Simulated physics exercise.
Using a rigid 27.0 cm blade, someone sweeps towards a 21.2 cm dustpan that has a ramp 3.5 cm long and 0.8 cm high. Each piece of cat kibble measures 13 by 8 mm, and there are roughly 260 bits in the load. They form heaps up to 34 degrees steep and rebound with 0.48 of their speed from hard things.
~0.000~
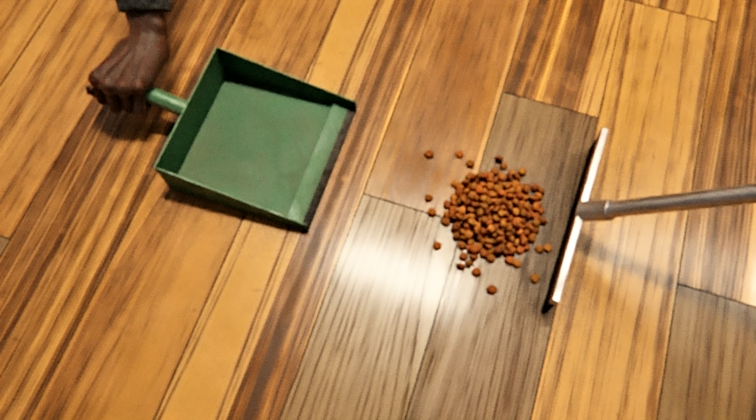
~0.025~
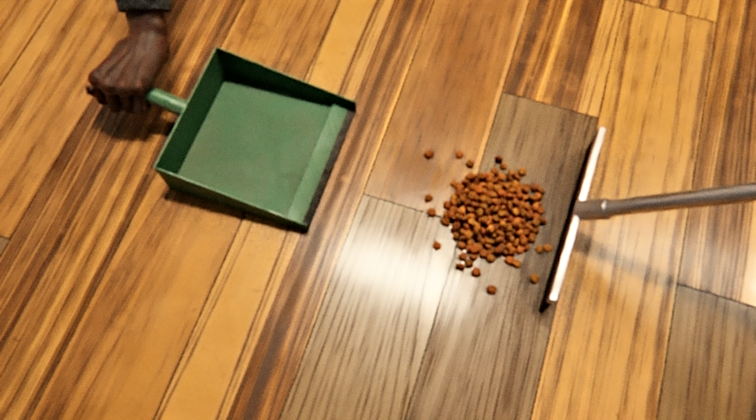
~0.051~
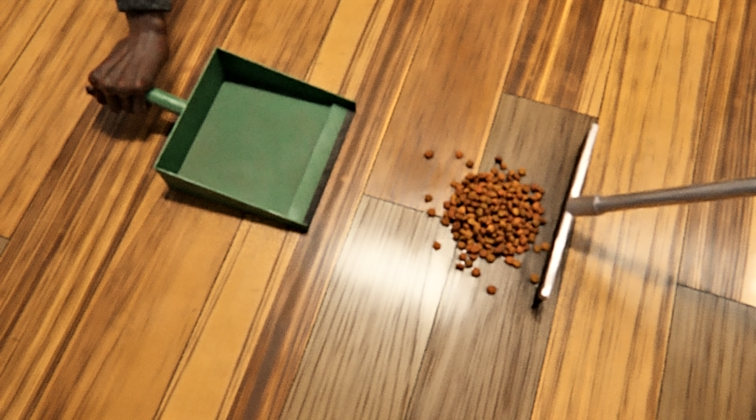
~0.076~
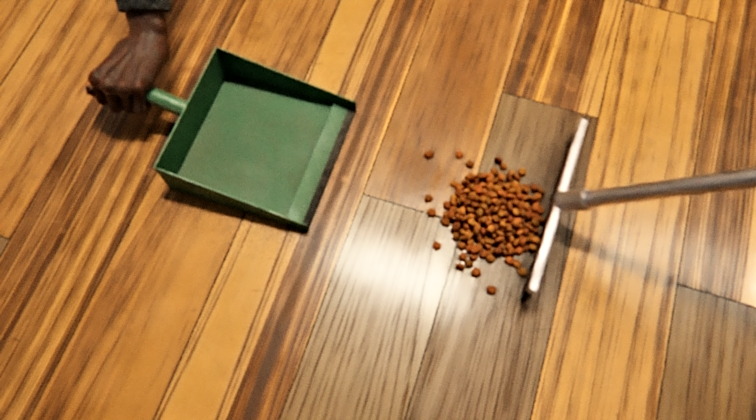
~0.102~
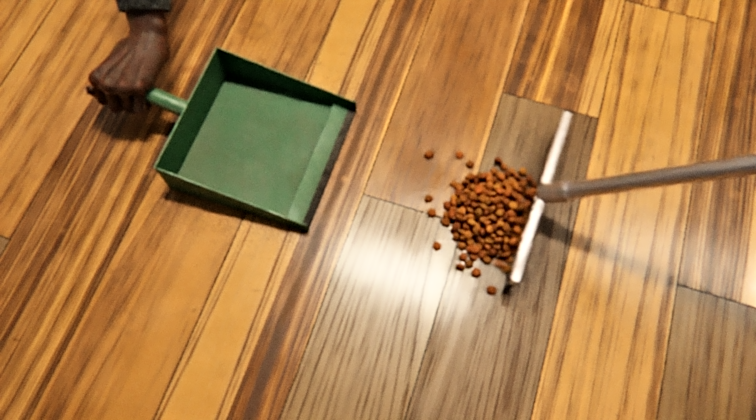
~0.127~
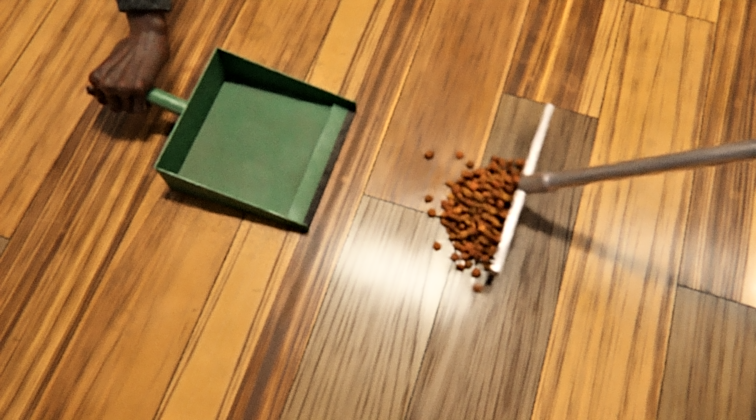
A white-edged blade slides left into a pile of brown kibble, bunching the pieces together.
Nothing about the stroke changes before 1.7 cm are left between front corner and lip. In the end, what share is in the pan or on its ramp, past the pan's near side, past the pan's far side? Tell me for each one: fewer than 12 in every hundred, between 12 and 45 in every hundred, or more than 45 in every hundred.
Pan: The greater quantity. Near side: Not much. Far side: A moderate quantity.
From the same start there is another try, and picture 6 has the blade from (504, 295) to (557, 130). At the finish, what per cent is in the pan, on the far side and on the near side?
Final per cent - pan 50, far 5, near 10.
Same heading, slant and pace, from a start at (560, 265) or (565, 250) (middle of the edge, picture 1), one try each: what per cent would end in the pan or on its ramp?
Some 60 and 60 per cent.
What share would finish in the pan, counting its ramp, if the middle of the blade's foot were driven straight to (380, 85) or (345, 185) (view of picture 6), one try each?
I'd expect about 35 percent, then about 65 percent.
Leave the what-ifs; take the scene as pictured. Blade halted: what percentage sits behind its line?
Roughly 5 in a hundred.
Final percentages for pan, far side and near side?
Pan 55, near side 5, far side 20.
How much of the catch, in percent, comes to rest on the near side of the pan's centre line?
I'd say near 30 per cent.
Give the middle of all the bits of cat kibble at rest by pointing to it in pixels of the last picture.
Near (322, 138).
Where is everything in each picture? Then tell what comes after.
The first picture shows blade from (554, 301) to (602, 134), moved 0.0 cm, 0 of the pieces shifted so far; middle of the pieces at (497, 212); pan at (254, 145).
The second picture shows blade from (551, 300) to (600, 134), moved 0.3 cm, 0 of the pieces shifted so far; middle of the pieces at (497, 212).
The third picture shows blade from (544, 296) to (593, 131), moved 1.4 cm, 0 of the pieces shifted so far; middle of the pieces at (497, 212).
The fourth picture shows blade from (531, 290) to (581, 126), moved 3.2 cm, 4 of the pieces shifted so far; middle of the pieces at (497, 212).
The fifth picture shows blade from (513, 281) to (565, 118), moved 5.7 cm, 94 of the pieces shifted so far; middle of the pieces at (488, 215).
The sixth picture shows blade from (494, 271) to (548, 111), moved 8.5 cm, 243 of the pieces shifted so far; middle of the pieces at (482, 207); pan at (254, 145). Its pace works out near 1.10 m/s, heading 11 degrees away from the viewer's side.
After 0.25 s, middle of the blade 14 cm from the lip; 0 % over the lip, far side 5 %, near side 5 %.
After 0.34 s, middle of the blade 5 cm from the lip; 5 % over the lip, far side 15 %, near side 5 %.
After 0.56 s, middle of the blade 2 cm from the lip; 55 % over the lip, far side 20 %, near side 5 %.
In the end, at 1.2 s, pan 55 %, near side 5 %, far side 20 %, in front of the lip or behind the blade 20 %.
